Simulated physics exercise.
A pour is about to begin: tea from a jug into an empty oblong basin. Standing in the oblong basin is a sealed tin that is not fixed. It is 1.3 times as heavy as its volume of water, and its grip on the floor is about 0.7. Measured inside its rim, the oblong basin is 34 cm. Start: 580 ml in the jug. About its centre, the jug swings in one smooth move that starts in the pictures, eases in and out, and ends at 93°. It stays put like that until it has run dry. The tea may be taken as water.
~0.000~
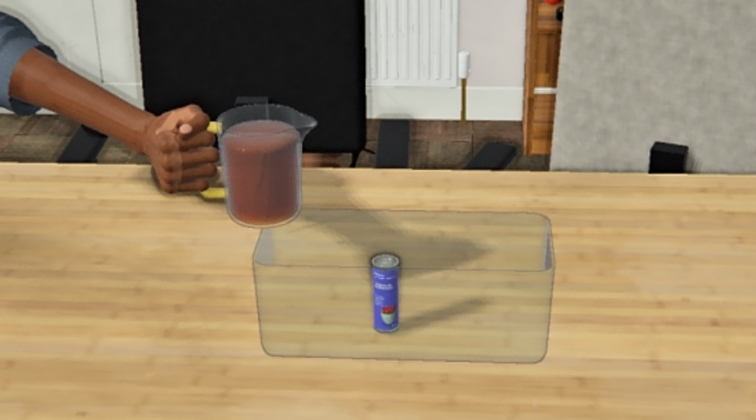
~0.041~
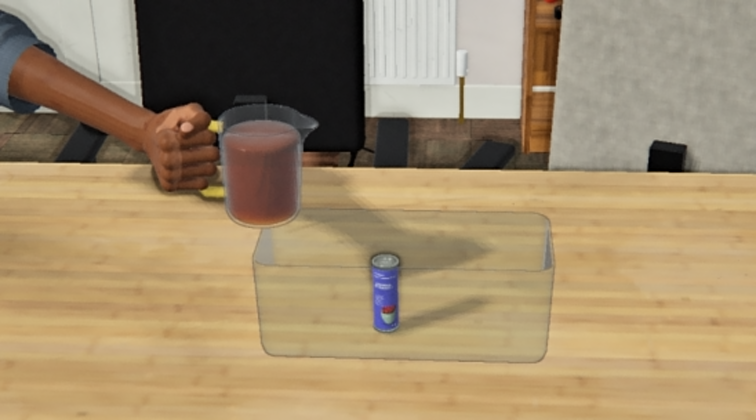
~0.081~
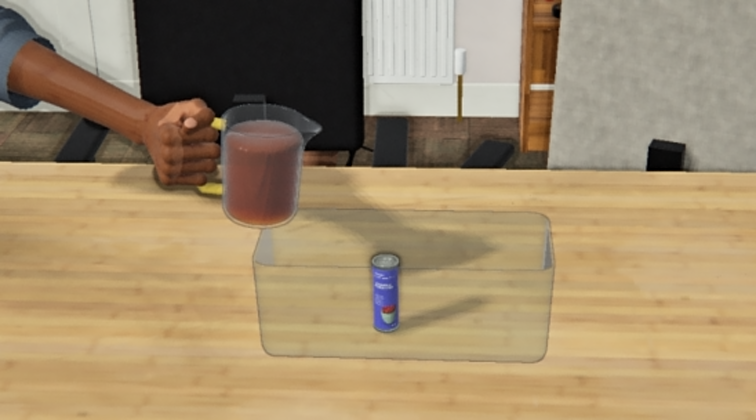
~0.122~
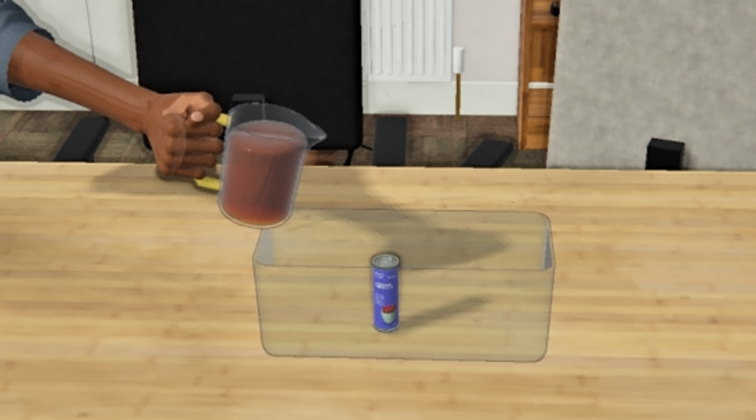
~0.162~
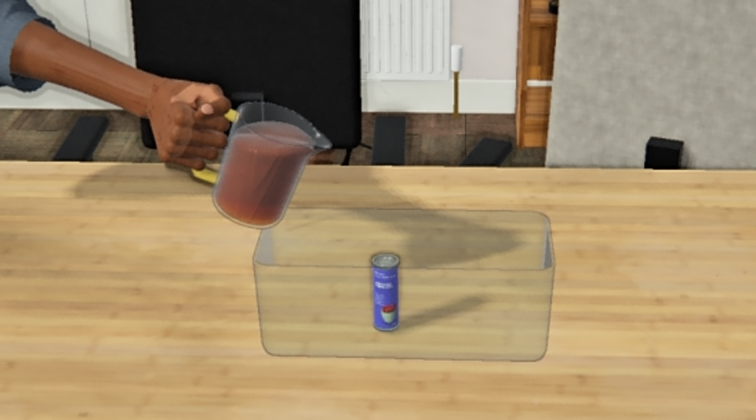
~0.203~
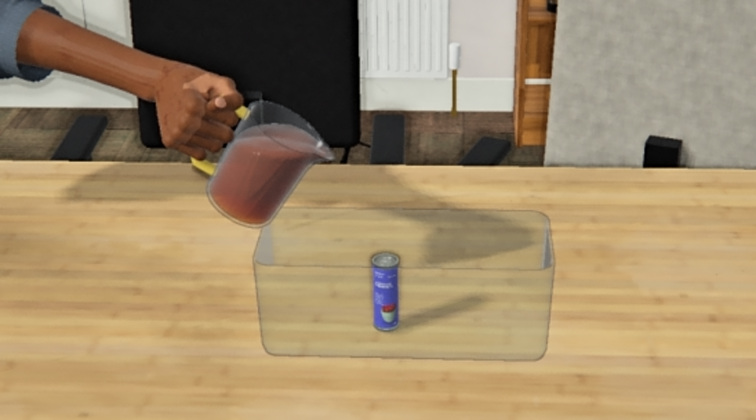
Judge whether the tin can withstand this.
It's going to overturn.
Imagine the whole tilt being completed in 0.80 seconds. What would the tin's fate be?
It tumbles over, then.
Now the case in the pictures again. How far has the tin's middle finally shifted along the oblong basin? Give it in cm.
Shift of tin centre: Approx. 10.0 cm.
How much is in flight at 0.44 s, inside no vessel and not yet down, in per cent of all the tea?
Near 16 per cent at that time.
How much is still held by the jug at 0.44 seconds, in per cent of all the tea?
Close to 64 percent of the liquid remains at that time.
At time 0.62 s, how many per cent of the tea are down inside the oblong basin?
It works out near 60 per cent.
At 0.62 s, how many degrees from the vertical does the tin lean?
The tilt comes to near 0°.
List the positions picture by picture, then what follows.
The first frame shows tilt 0°; pouring edge (317, 122); surface from (223, 132) to (301, 133); the oblong basin's rim runs from (261, 237) to (551, 243); the tin's top is at (385, 265).
The second frame shows tilt 1°; pouring edge (318, 124); surface from (224, 132) to (302, 134).
The third frame shows tilt 6°; pouring edge (322, 128); surface from (226, 130) to (304, 136).
The fourth frame shows tilt 13°; pouring edge (327, 135); surface from (230, 131) to (309, 138).
The fifth frame shows tilt 21°; pouring edge (332, 145); surface from (230, 139) to (316, 141).
The sixth frame shows tilt 32°; pouring edge (335, 157); surface from (226, 150) to (324, 144).
Then, 0.44 s in, the tilt is 89° and 64 per cent is still to pour; the tin stands where it began.
Then, 0.62 s in, the tilt is 93° and 28 per cent is still to pour; the tin stands 2 cm from where it began.
Then, 0.81 s in, the tilt is 93° and 12 per cent is still to pour; the tin leans 13°.
Then, 1.01 s in, the tilt is 93° and 5 per cent is still to pour; the tin leans 55°.
Finally, the tin lies on its side.
